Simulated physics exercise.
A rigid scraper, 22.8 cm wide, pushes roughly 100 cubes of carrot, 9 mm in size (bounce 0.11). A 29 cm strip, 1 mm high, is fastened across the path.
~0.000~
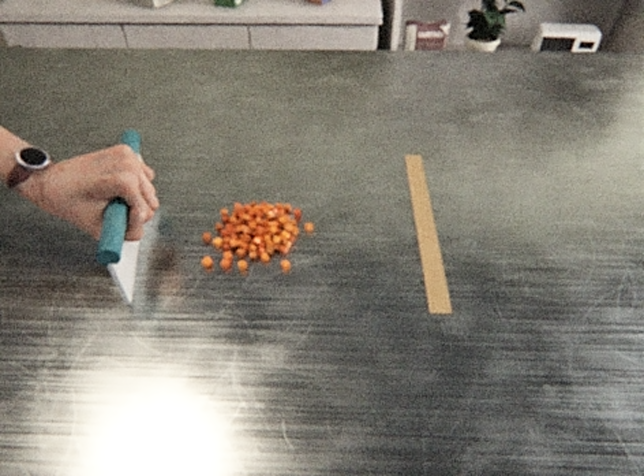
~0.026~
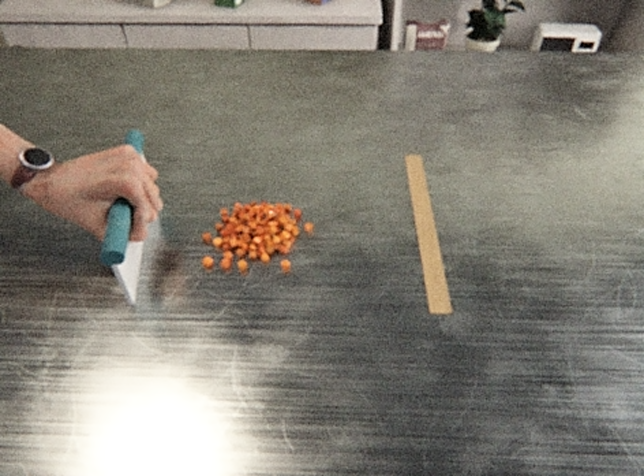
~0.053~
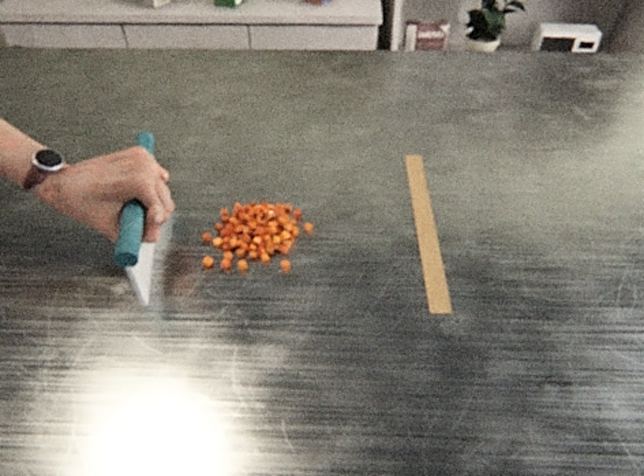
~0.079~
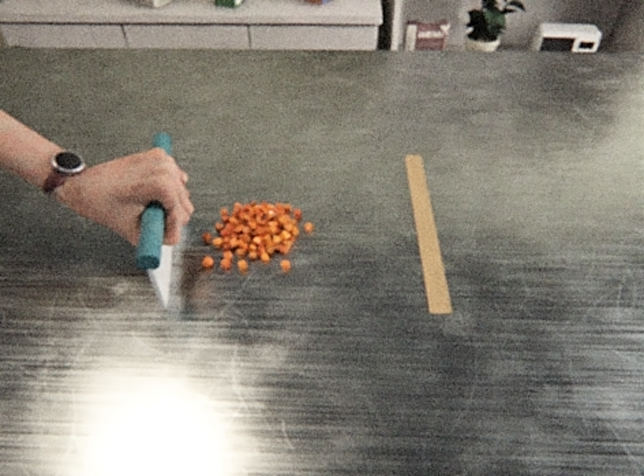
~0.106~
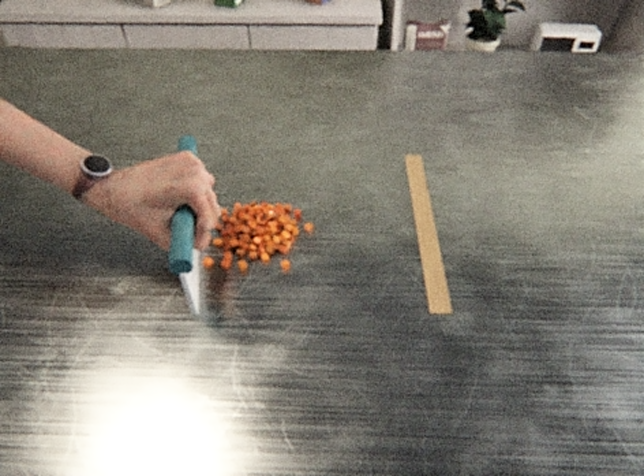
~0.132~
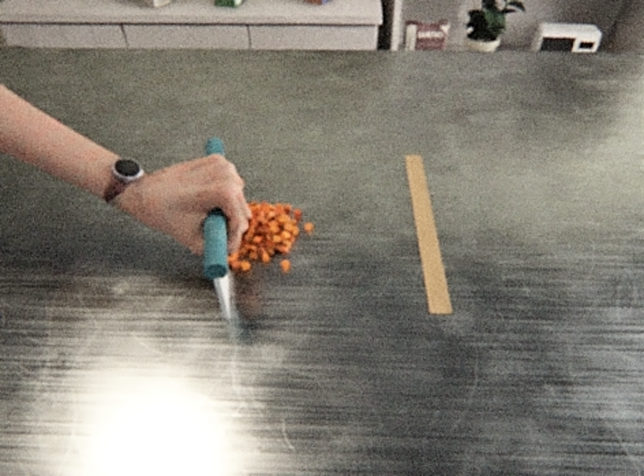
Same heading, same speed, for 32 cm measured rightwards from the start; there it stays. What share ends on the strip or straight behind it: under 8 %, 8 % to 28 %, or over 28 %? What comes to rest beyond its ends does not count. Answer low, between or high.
On or straight behind the strip: High.
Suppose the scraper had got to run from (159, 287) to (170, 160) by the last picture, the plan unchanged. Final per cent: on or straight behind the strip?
Over 10.
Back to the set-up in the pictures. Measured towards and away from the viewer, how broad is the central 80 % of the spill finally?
About 34 cm.
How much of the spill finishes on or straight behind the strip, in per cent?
Roughly 75 per cent.
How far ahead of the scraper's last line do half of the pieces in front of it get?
About 19 cm.
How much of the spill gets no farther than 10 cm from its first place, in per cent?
Some 0 per cent.
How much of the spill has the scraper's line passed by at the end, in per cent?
Roughly 0 per cent.
After 0.27 s, scraper 30 cm from its start, spill 19 cm wide; elsewhere 100 %.
Then, at 0.41 s, scraper 33 cm from its start, spill 27 cm wide; on or straight behind the strip 80 %, elsewhere 20 %.
Then, at 0.53 s, scraper 33 cm from its start, spill 34 cm wide; on or straight behind the strip 80 %, elsewhere 20 %.
In the end, at 1.8 s, on or straight behind the strip 75 %, elsewhere 25 %.
